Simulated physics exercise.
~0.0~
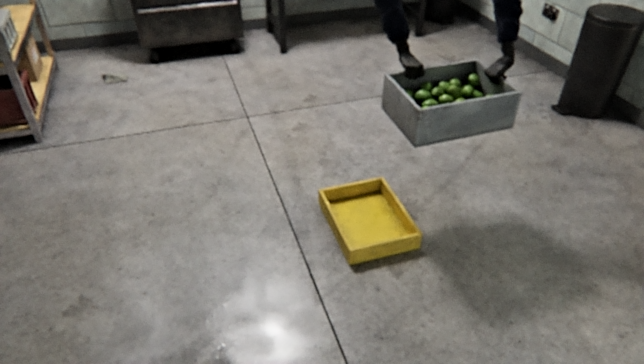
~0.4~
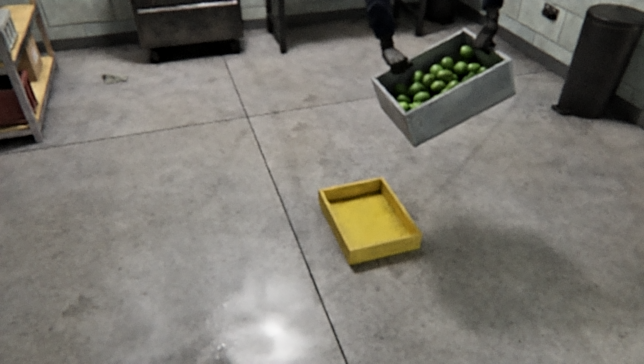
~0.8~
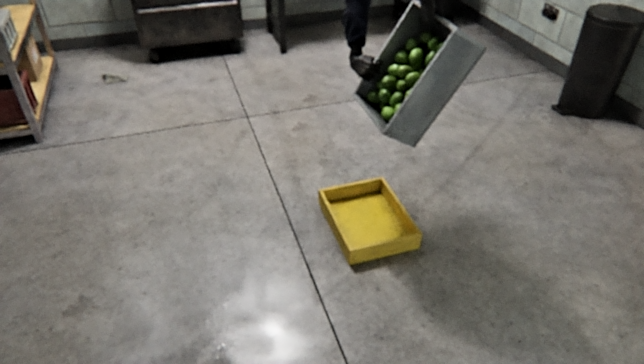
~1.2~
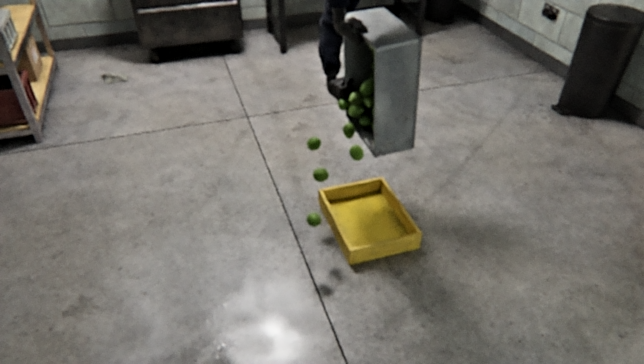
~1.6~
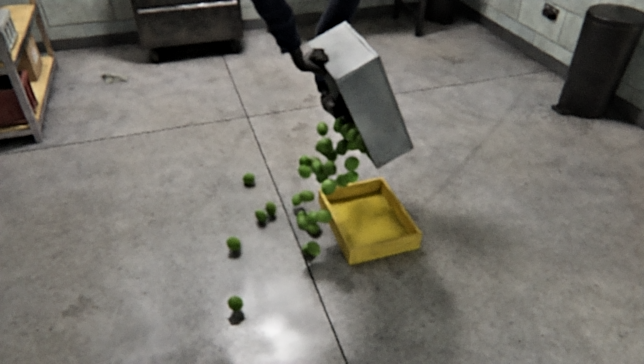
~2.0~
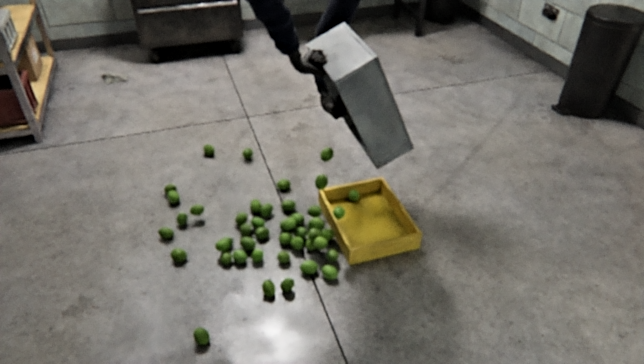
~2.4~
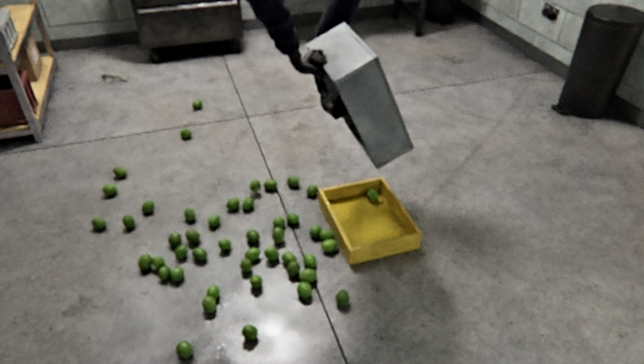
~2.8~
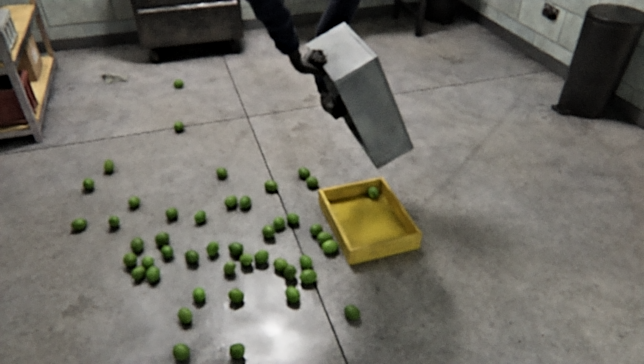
Green limes spilled across a grey concrete floor as two dark-gloved hands lifted a grey box, moved it left and tipped it over near a small yellow carton; nearly all rolled away to the left, and just one ended up inside the carton.
